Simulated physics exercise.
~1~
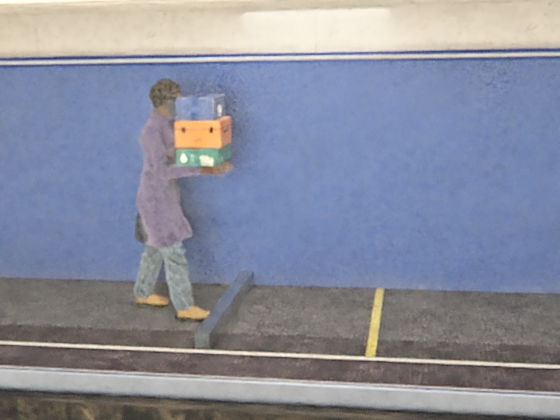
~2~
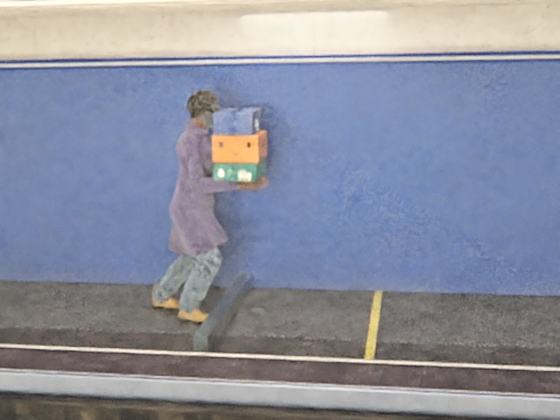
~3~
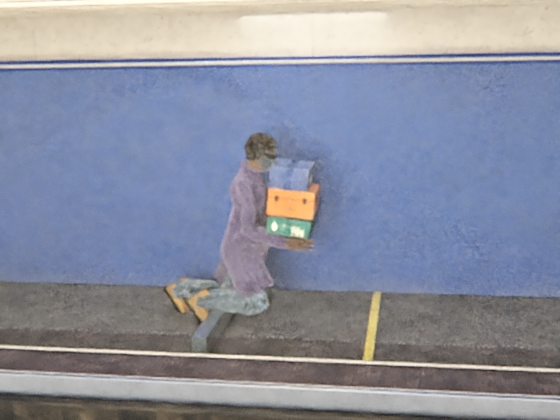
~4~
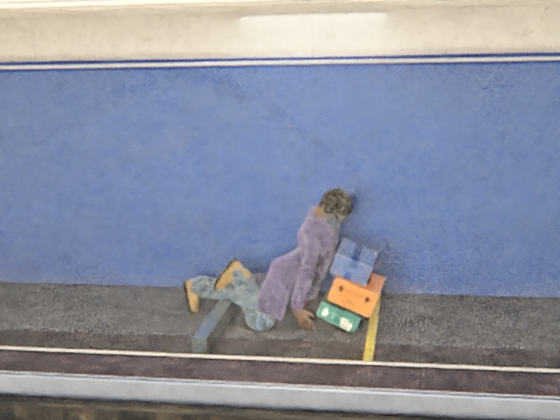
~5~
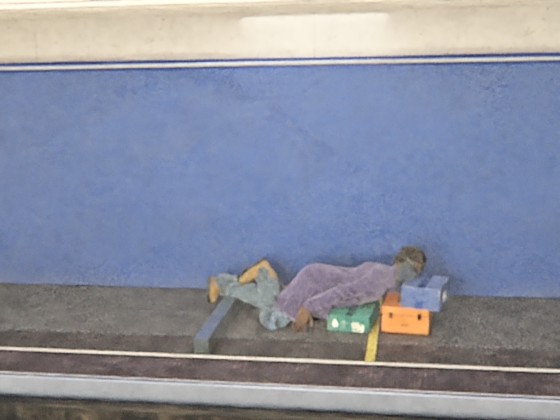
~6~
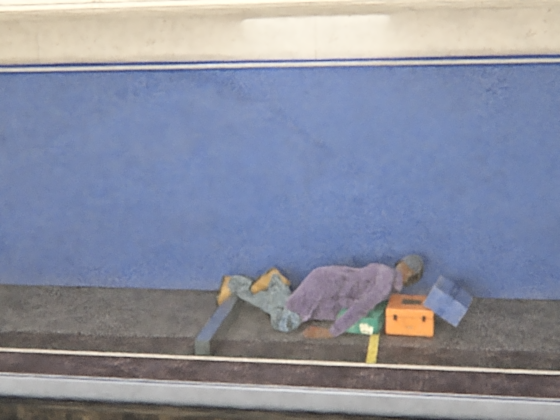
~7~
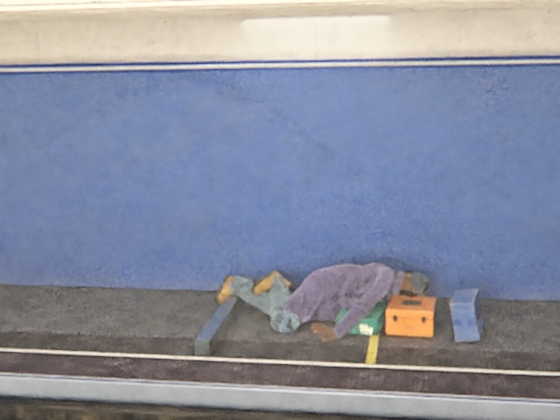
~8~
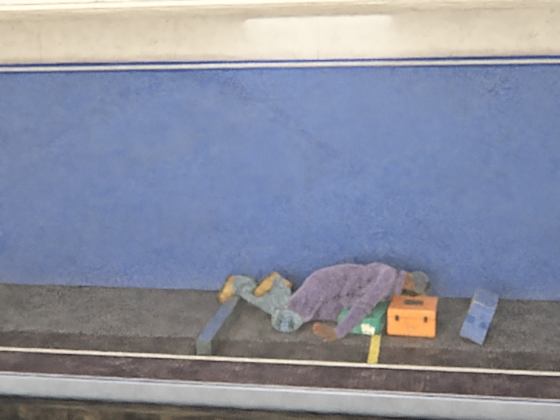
Courier carrying three stacked boxes pitching forward to the right over a low rail, sprawling face down with head past yellow line.
